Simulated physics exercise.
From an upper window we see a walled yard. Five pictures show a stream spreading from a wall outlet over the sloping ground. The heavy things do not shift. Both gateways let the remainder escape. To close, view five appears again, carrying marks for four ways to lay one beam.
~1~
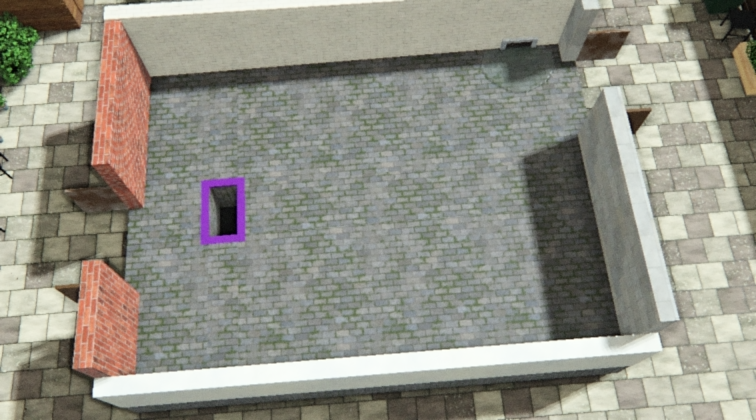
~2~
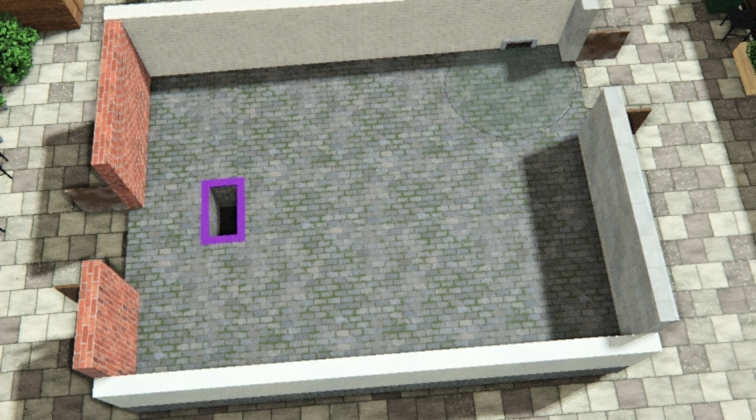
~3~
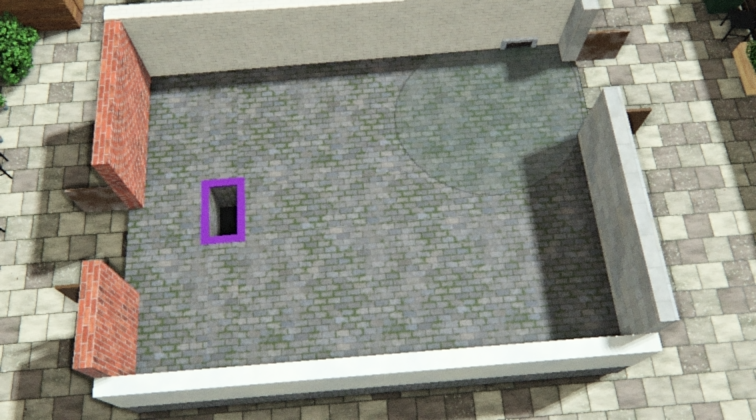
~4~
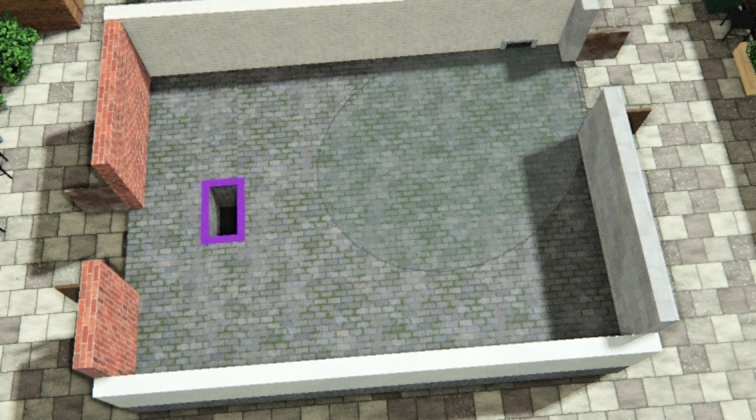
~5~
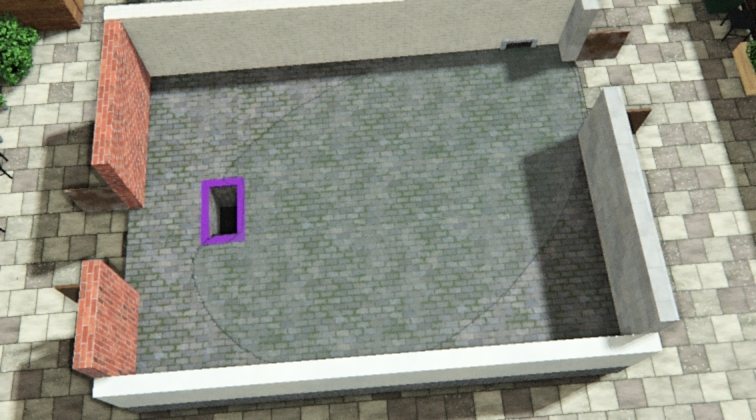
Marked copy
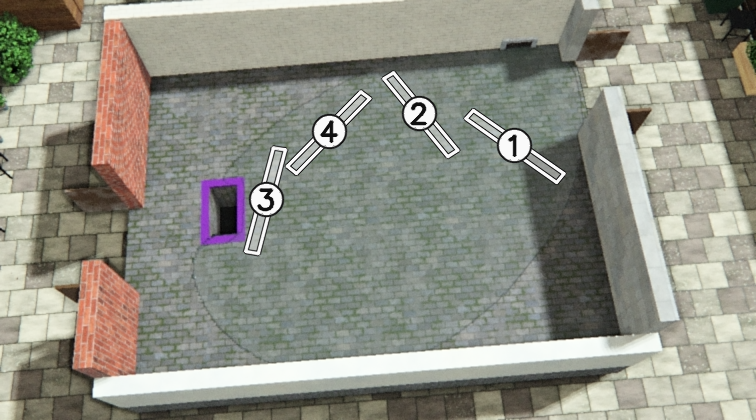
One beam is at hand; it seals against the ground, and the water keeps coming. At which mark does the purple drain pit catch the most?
I would pick place 1.
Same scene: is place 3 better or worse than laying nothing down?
Worse.
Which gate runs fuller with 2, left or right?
More leaves on the left.
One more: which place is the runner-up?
Place 4.
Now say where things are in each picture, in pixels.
Outfall at (519, 43); purple drain pit at (223, 210); open gate at (142, 250); open gate at (570, 97); water covers 2 % of the ground and shows as far out as (496, 80); purple drain pit still dry.
Water covers 8 % of the ground and shows as far out as (513, 132); purple drain pit still dry.
Water covers 18 % of the ground and shows as far out as (460, 184); purple drain pit still dry.
Water covers 34 % of the ground and shows as far out as (341, 223); purple drain pit still dry.
Water covers 58 % of the ground and shows as far out as (224, 320); purple drain pit taking water.
On the marked copy, 1 from (469, 114) to (560, 178); 2 from (388, 75) to (452, 153); 3 from (251, 252) to (279, 148); 4 from (291, 169) to (365, 95).
With 1, about 22 % of the stream runs into the purple drain pit, about 77 % out by the gates.
With 2, about 9 % of the stream runs into the purple drain pit, about 90 % out by the gates.
With 3, about 6 % of the stream runs into the purple drain pit, about 94 % out by the gates.
With 4, about 15 % of the stream runs into the purple drain pit, about 84 % out by the gates.
